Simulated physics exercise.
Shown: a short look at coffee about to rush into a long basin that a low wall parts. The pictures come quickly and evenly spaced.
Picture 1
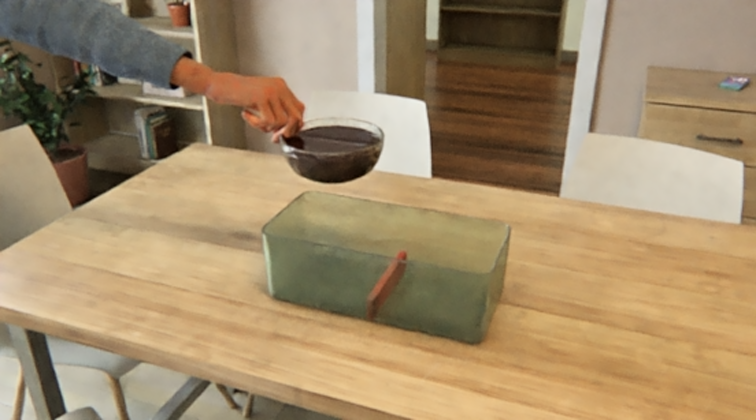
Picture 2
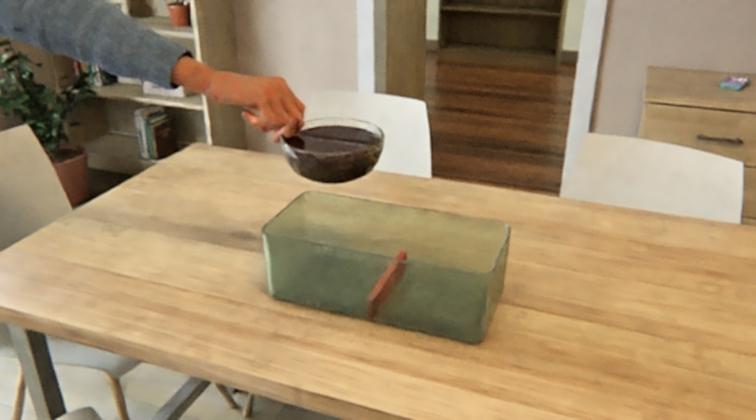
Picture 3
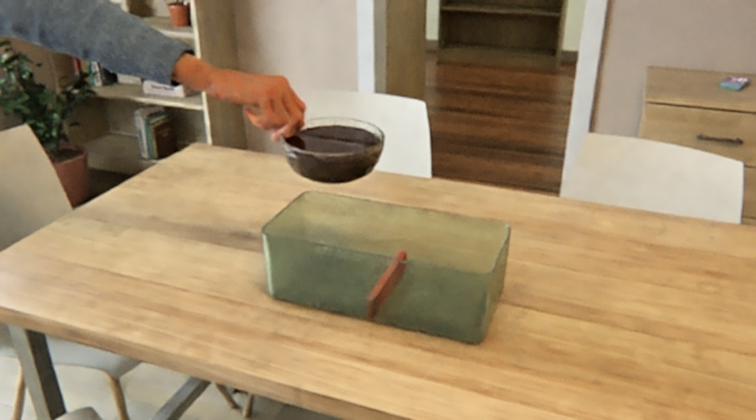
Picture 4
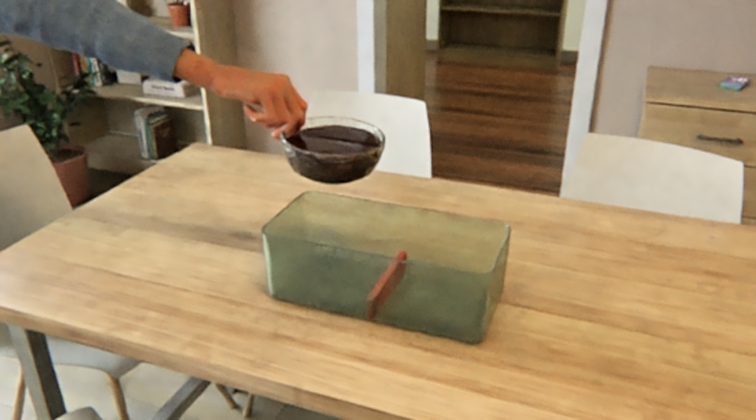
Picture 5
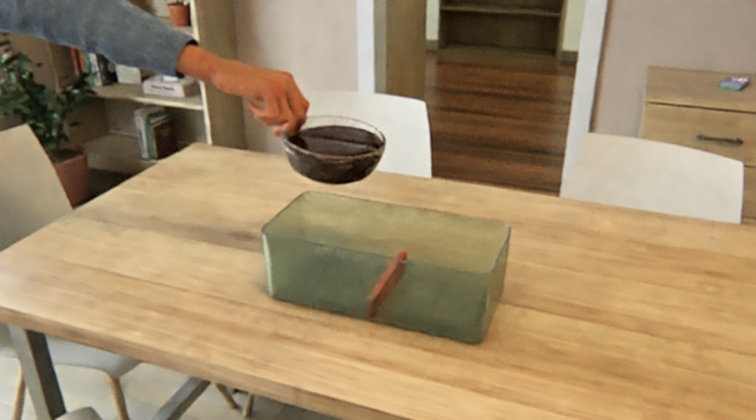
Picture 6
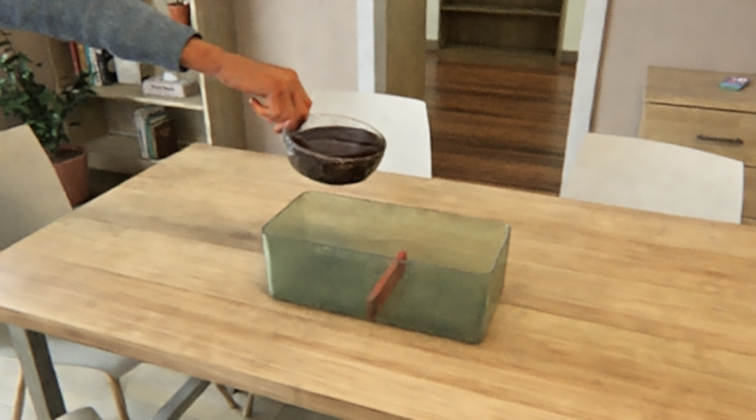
A hand at the end of a grey-blue sleeve, reaching in from the left, holds a clear glass bowl of dark liquid above a long, greenish see-through basin and slowly tilts it slightly down to the right. The basin, with a low red wall across its middle, rests on a pale wooden table among white chairs, seen from slightly above. Behind are a potted plant, shelves, a doorway and drawers, all still, as is the camera.
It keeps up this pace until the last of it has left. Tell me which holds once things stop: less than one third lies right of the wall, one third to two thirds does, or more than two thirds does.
More than two thirds lies right of the wall.
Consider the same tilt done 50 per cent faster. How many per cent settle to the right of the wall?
Roughly 80 percent.
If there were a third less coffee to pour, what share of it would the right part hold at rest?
About 85 in a hundred.
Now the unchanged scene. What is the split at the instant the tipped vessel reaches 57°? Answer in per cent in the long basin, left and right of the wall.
0 % left, 25 % right.
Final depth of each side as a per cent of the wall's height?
On the left it's around 10 per cent; on the right, 60 per cent.
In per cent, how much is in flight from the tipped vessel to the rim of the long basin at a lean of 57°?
I'd put it at roughly 30 percent of it.
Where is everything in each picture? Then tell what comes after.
In the first frame, tilt 0°; pouring edge (380, 143); surface from (291, 134) to (380, 146); the long basin's rim runs from (283, 211) to (502, 250); the wall's top is at (388, 275).
In the second frame, tilt 0°; pouring edge (380, 143); surface from (291, 134) to (380, 146).
In the third frame, tilt 2°; pouring edge (381, 144); surface from (291, 134) to (380, 147).
In the fourth frame, tilt 4°; pouring edge (381, 146); surface from (292, 133) to (381, 148).
In the fifth frame, tilt 7°; pouring edge (382, 149); surface from (293, 133) to (382, 148).
In the sixth frame, tilt 11°; pouring edge (382, 153); surface from (294, 134) to (383, 148).
A moment on, the tilt is 57° and 42 per cent is still to pour, 1 is left of the wall and 26 right of it.
Next, the tilt is 87° and 5 per cent is still to pour, 10 is left of the wall and 81 right of it.
Then the tilt is 94° and 0 per cent is still to pour, 15 is left of the wall and 85 right of it.
Later the tilt is 94° and 0 per cent is still to pour, 15 is left of the wall and 84 right of it.
In the end 15 per cent lies left of the wall, 84 right of it and 0 outside.
